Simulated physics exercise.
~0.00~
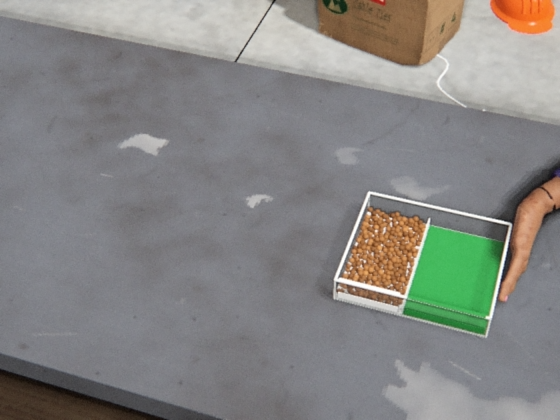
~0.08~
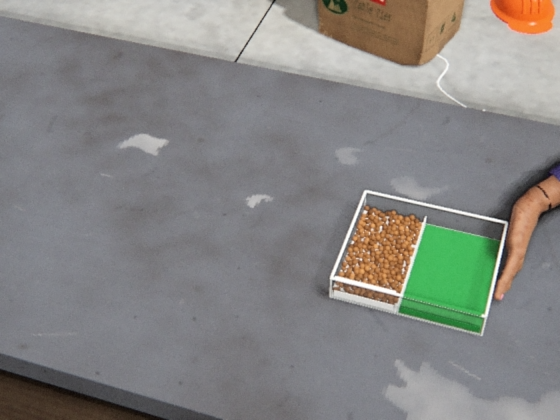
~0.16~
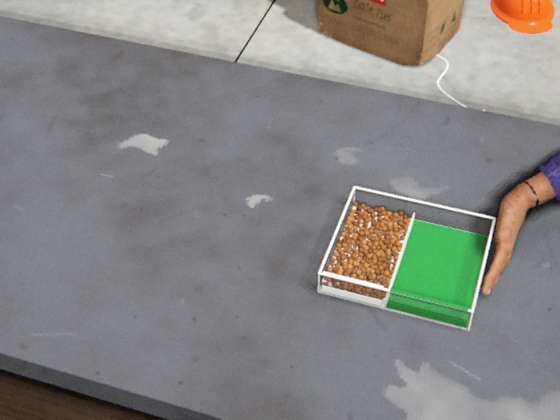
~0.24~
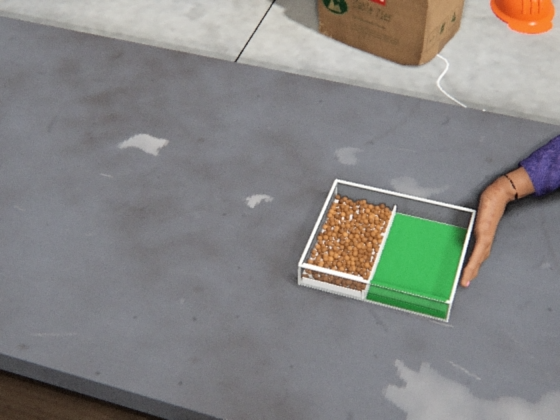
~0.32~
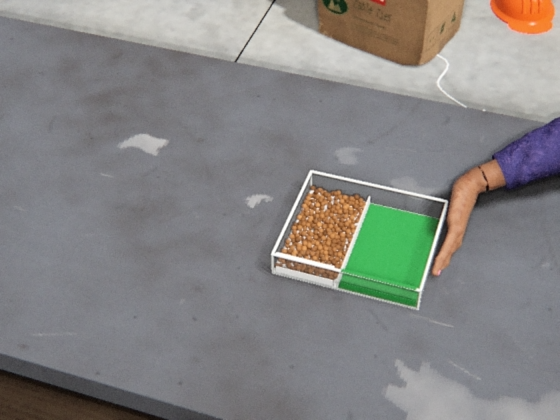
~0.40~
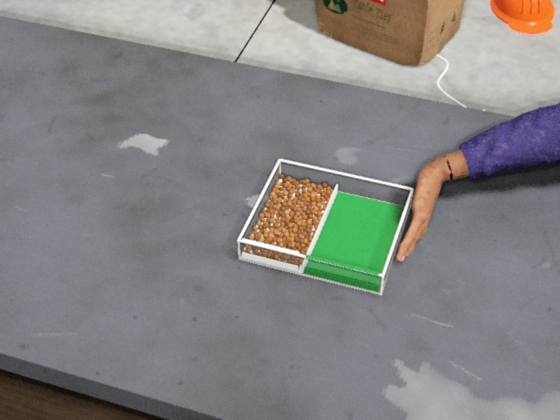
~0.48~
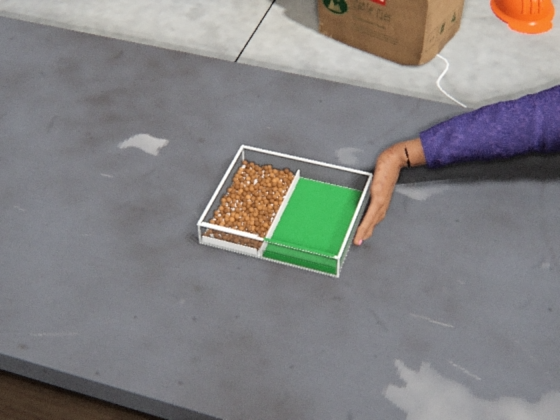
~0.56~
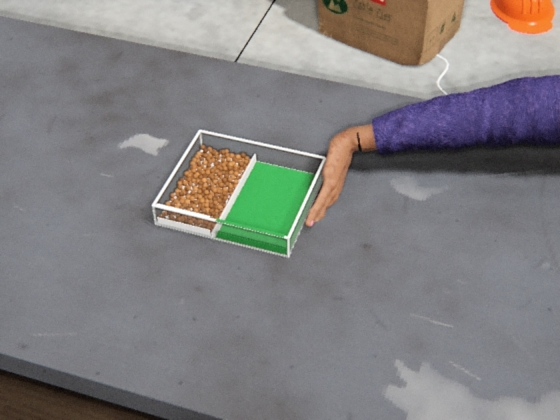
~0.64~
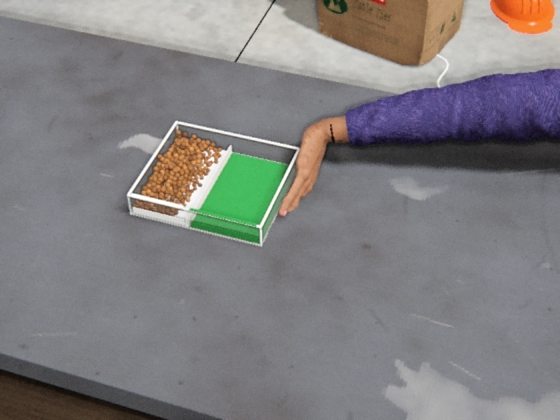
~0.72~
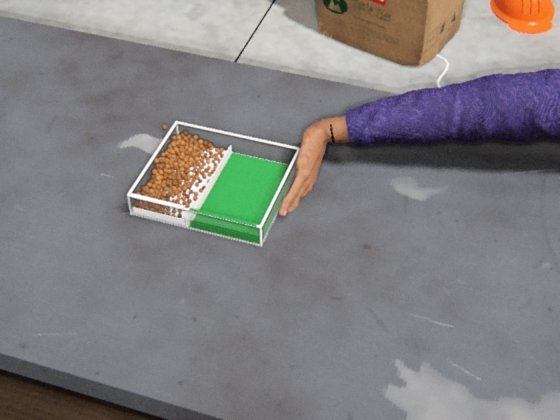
On a grey tabletop, a hand pushes a divided clear tray of brown cereal balls leftward, then stops as the balls shift left.
